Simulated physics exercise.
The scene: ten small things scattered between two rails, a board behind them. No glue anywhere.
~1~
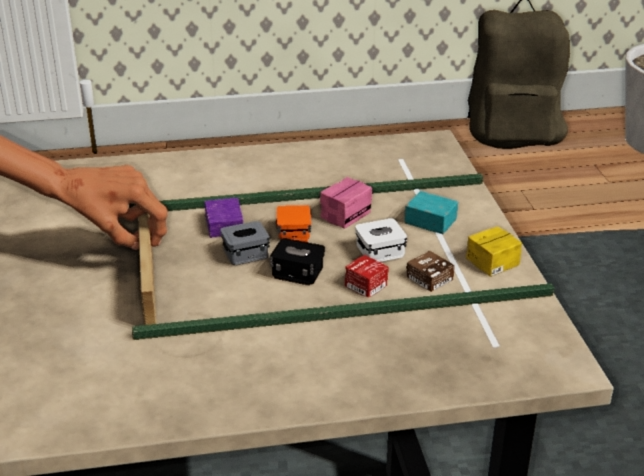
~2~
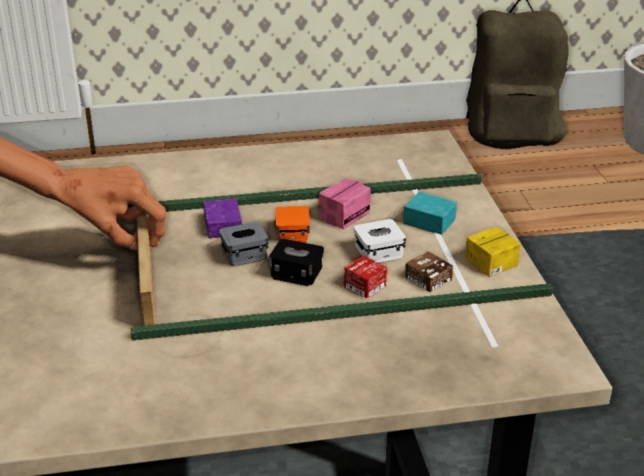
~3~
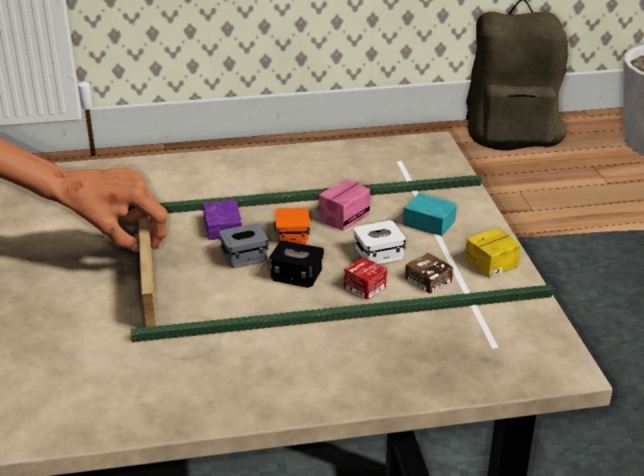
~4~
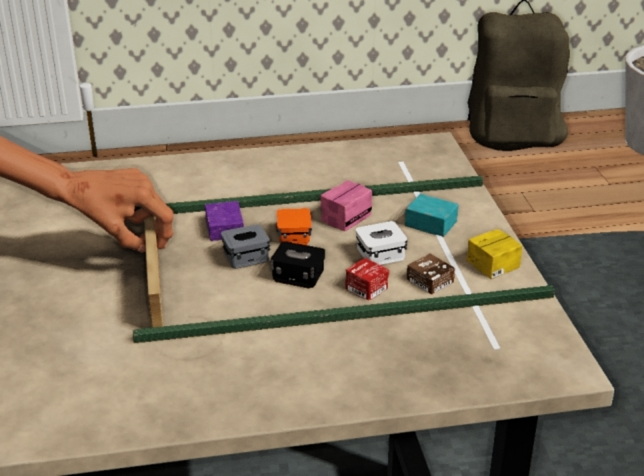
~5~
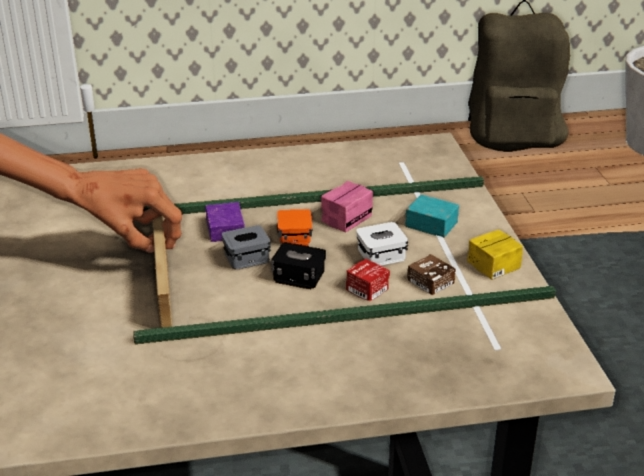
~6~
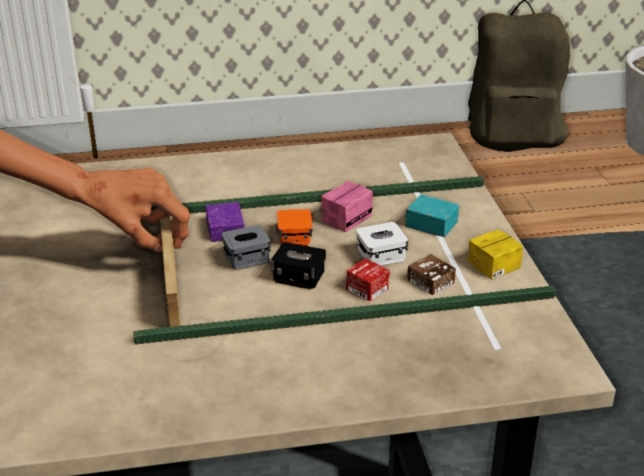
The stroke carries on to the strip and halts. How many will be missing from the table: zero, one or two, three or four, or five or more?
Here the number that fall off is one or two.
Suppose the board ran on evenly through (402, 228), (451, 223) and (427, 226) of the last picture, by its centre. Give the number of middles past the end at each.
Past the end: 0, 2 and 0.
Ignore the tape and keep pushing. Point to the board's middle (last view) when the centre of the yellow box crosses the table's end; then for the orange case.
For the yellow box at (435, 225), for the orange case at (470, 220).
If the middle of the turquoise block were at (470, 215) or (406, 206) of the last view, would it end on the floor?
In turn it drops off; goes over.
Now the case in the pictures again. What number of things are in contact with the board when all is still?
The number is 4.
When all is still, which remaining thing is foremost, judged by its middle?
The white case.
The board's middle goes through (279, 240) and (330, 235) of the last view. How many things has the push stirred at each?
The counts are 5 and 7.
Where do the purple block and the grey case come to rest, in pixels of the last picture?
Near (442, 202) and (462, 230).
Soon after, none off yet; yellow box at rest near (495, 254); turquoise block at rest near (432, 215); brown box at rest near (431, 274).
After that, none off yet; yellow box moving near (501, 255); turquoise block displaced about its own width near (480, 215); brown box displaced about its own width near (471, 274).
In the end, the number that fall off is one or two; gone, turquoise block and yellow box.
